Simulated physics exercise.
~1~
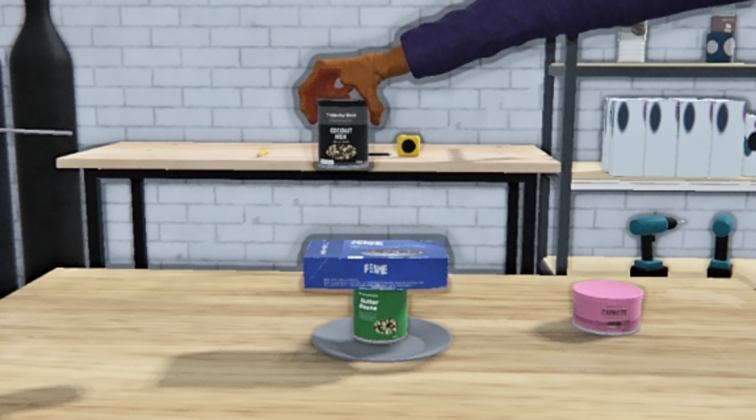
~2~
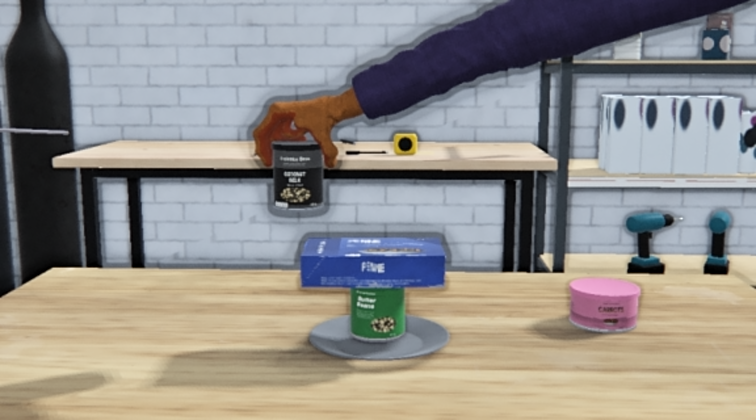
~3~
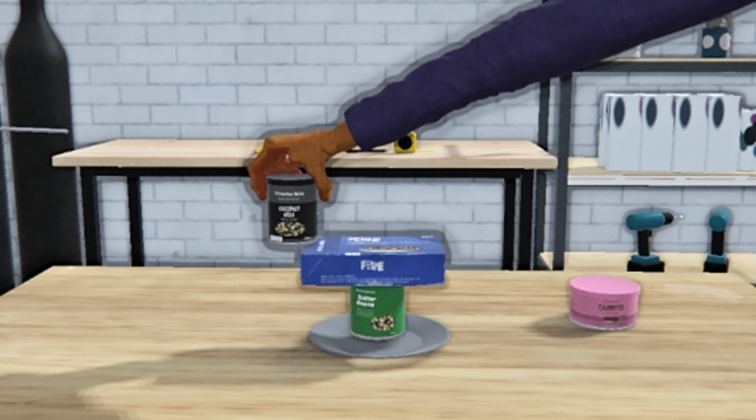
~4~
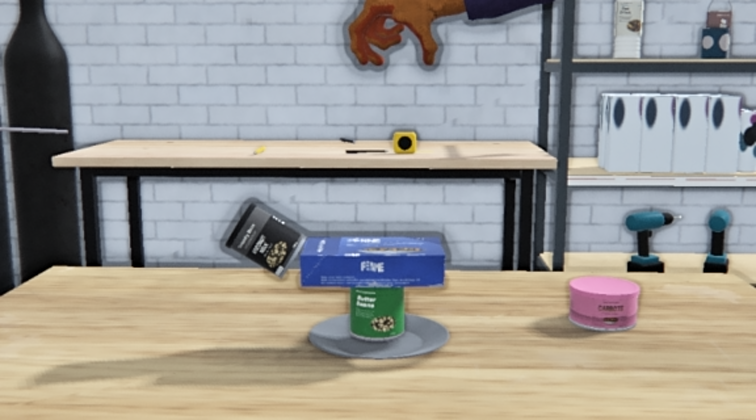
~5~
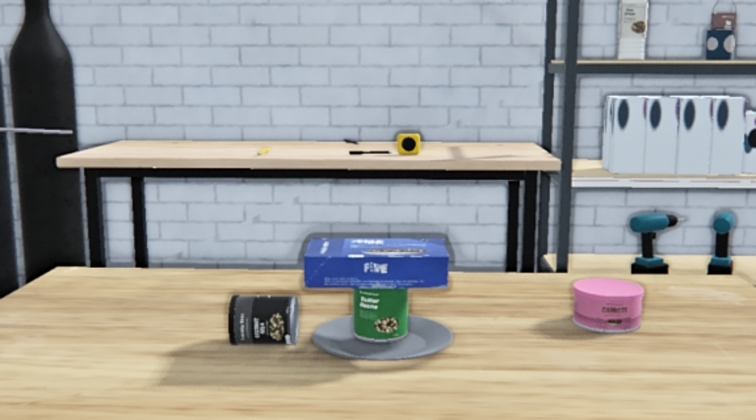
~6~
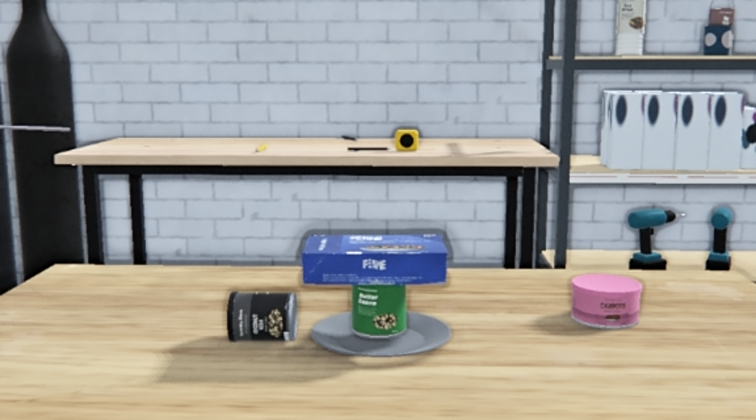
A black pot, released by a hand beside the blue packet, tips and lands on its side.
